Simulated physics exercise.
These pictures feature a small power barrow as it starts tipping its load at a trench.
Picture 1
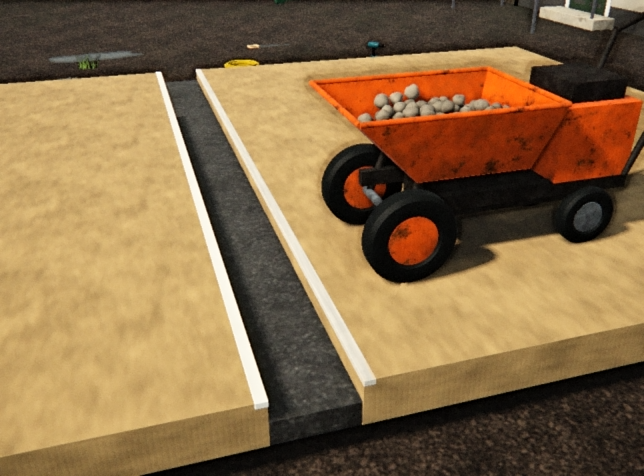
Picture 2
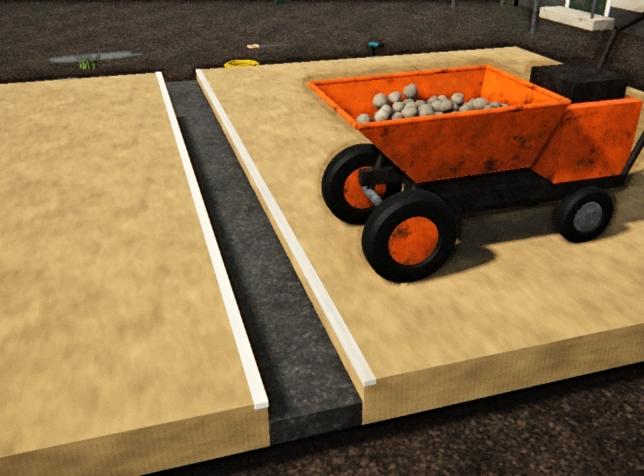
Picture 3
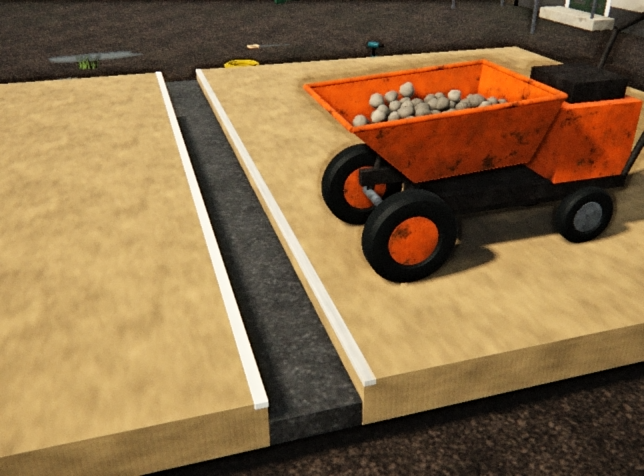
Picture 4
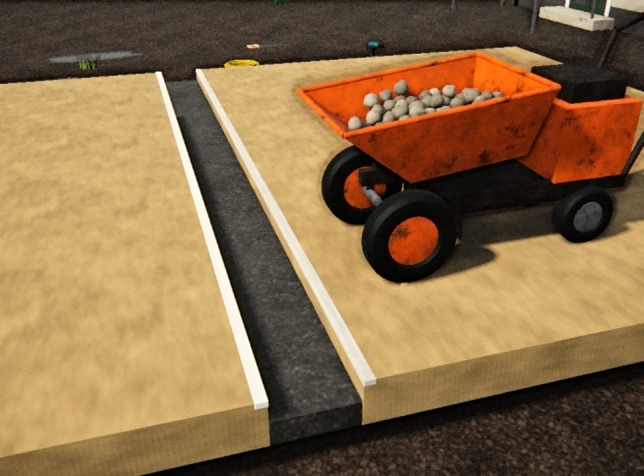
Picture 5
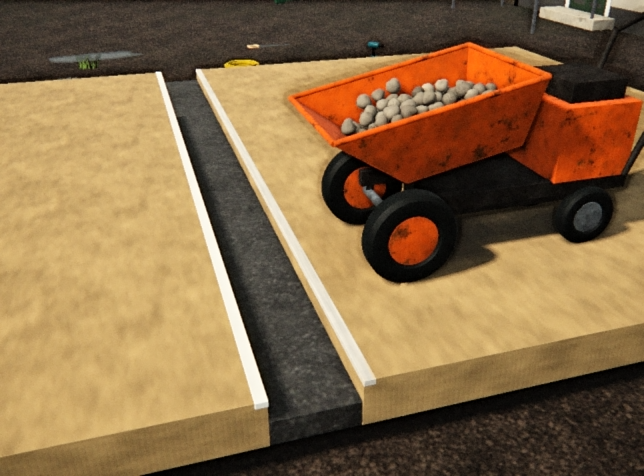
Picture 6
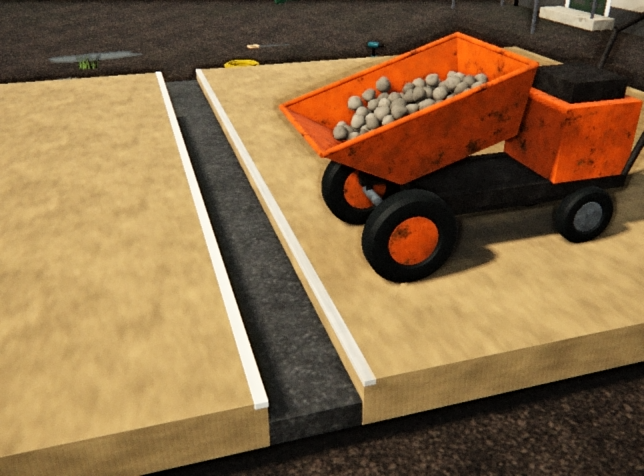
An orange power barrow loaded with grey stones stood still to the right of a dark, shallow trench while its skip, level at first, slowly tilted down toward the left, the stones staying inside.
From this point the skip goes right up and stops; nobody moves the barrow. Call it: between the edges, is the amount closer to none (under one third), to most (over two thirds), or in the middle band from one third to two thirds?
In the middle band.
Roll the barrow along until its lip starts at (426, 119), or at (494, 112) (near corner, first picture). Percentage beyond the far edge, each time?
About 0 % and about 0 %.
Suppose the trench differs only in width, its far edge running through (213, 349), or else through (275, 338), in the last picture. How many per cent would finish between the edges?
In order, some 70 and some 10 percent.
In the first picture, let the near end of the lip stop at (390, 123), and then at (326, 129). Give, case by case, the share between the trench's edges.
Estimates: 70 %, 10 %.
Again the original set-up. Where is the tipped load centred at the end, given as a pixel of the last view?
Last view, centre at rest - approx. (234, 267).
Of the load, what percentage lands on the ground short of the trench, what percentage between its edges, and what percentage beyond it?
Short 0 %, between 45 %, beyond 30 %.
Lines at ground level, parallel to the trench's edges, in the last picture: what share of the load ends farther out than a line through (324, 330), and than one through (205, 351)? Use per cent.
Estimate: 70 % and 20 %, respectively.
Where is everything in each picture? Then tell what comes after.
In the first picture, lip of the skip (360, 126), level; top of the load (440, 120), river pebbles; first edge of the trench (340, 326); far edge (243, 343), the trench over half as wide as the skip, and shallow for its width.
In the second picture, lip of the skip (358, 127), level; top of the load (448, 120).
In the third picture, lip of the skip (352, 130), tipped barely; top of the load (448, 108).
In the fourth picture, lip of the skip (344, 136), tipped a little; top of the load (458, 106).
In the fifth picture, lip of the skip (334, 144), tipped a little; top of the load (451, 100).
In the sixth picture, lip of the skip (323, 155), tipped clearly; top of the load (457, 101); first edge of the trench (340, 326); far edge (243, 343).
Just after the last frame, skip tipped steeply; every one in the skip.
A moment on, skip tipped right over; roughly half in the skip; roughly a third in or heaped over the trench; about a tenth beyond it.
Further on, skip tipped right over; roughly a quarter in the skip; roughly half in or heaped over the trench; roughly a quarter beyond it.
When it is over, skip tipped right over; roughly a quarter in the skip; roughly half in or heaped over the trench; roughly a quarter beyond it.
